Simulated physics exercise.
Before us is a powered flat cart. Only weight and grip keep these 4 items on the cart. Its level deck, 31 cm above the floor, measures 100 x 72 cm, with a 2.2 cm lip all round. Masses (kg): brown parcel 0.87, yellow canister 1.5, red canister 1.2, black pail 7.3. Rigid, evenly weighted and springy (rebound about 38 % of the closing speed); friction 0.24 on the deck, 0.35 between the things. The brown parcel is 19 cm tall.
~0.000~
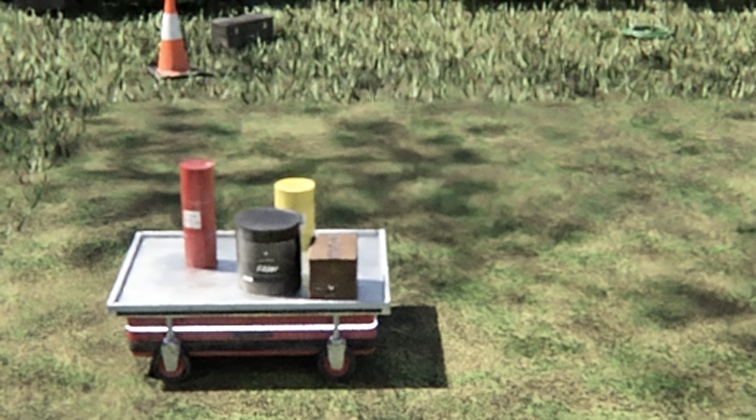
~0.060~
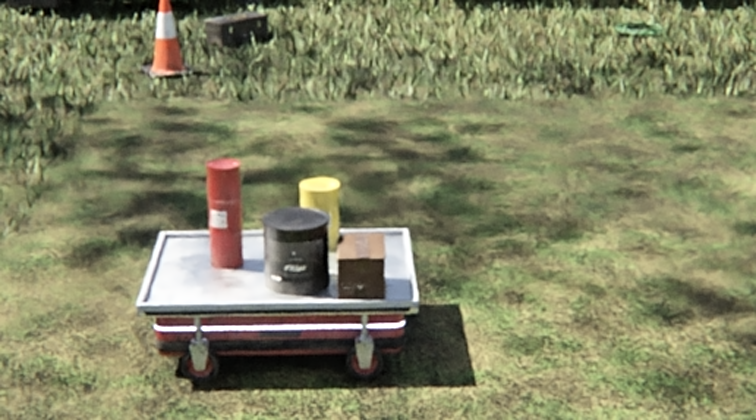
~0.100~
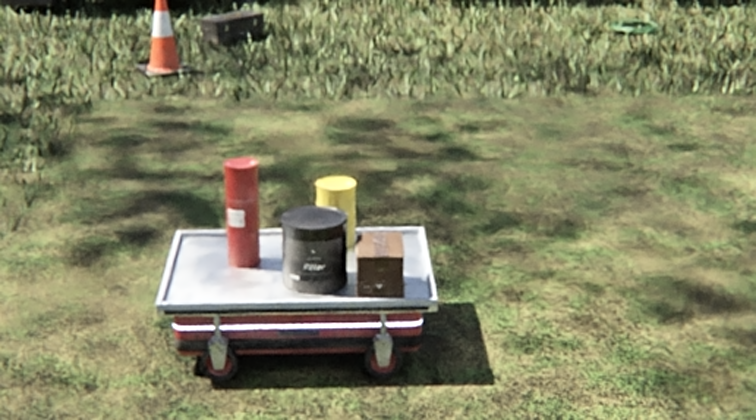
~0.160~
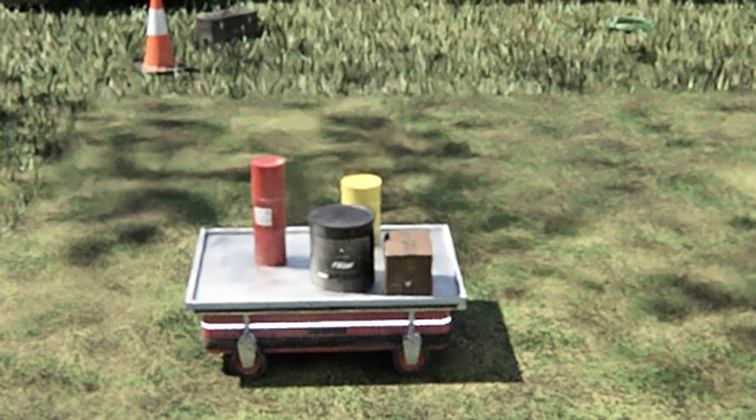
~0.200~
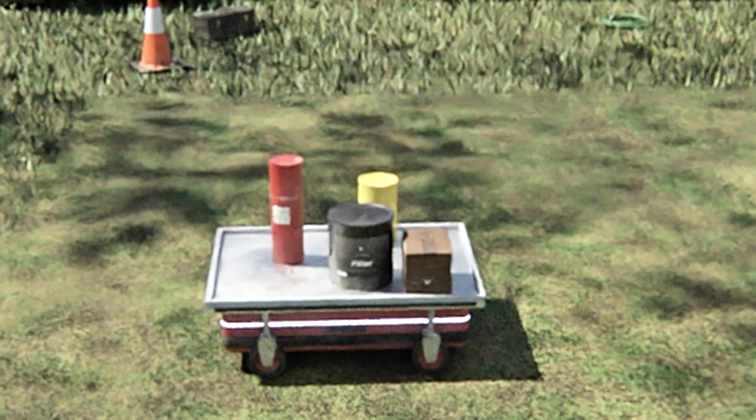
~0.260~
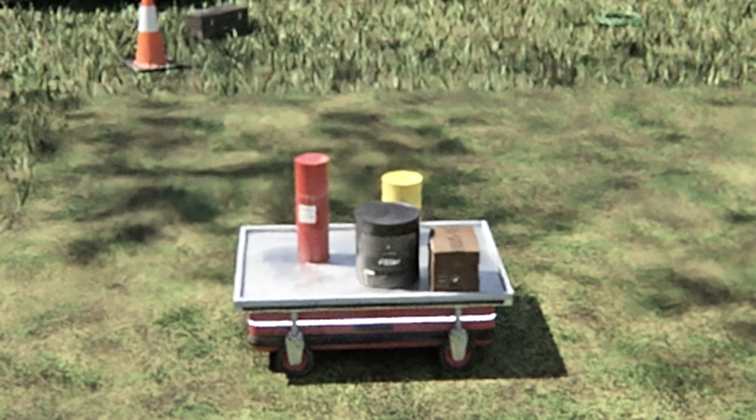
The clip opens on a flat cart at the left of a lawn, carrying a red canister, a yellow canister, a black pail and a brown parcel. The cart then rolls steadily right to around the middle of the view, its load riding upright, while the traffic cone behind shifts slightly left.
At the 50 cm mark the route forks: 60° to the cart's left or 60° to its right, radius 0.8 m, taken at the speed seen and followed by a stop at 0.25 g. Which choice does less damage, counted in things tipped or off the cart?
Turn left.
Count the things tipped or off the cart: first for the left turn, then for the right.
Left: 0; right: 2.
Turning left. At 0.66 s, cart 112 cm along, turned 34°; yellow canister moved 28 cm near (543, 193); black pail 7° off upright; red canister moved 5 cm.
After 0.96 s, cart 163 cm along, turned 60°; yellow canister moved 20 cm near (541, 153); brown parcel moved 10 cm near (607, 153); red canister moved 18 cm.
In the end (2.1 s), not toppled but over 10 cm from the start, brown parcel, yellow canister, red canister and black pail. At the end, from the last picture's camera, brown parcel near (629, 119), yellow canister near (580, 107).
Turning right instead, yellow canister and red canister tipped over or off the cart, 2 of 4 in all.
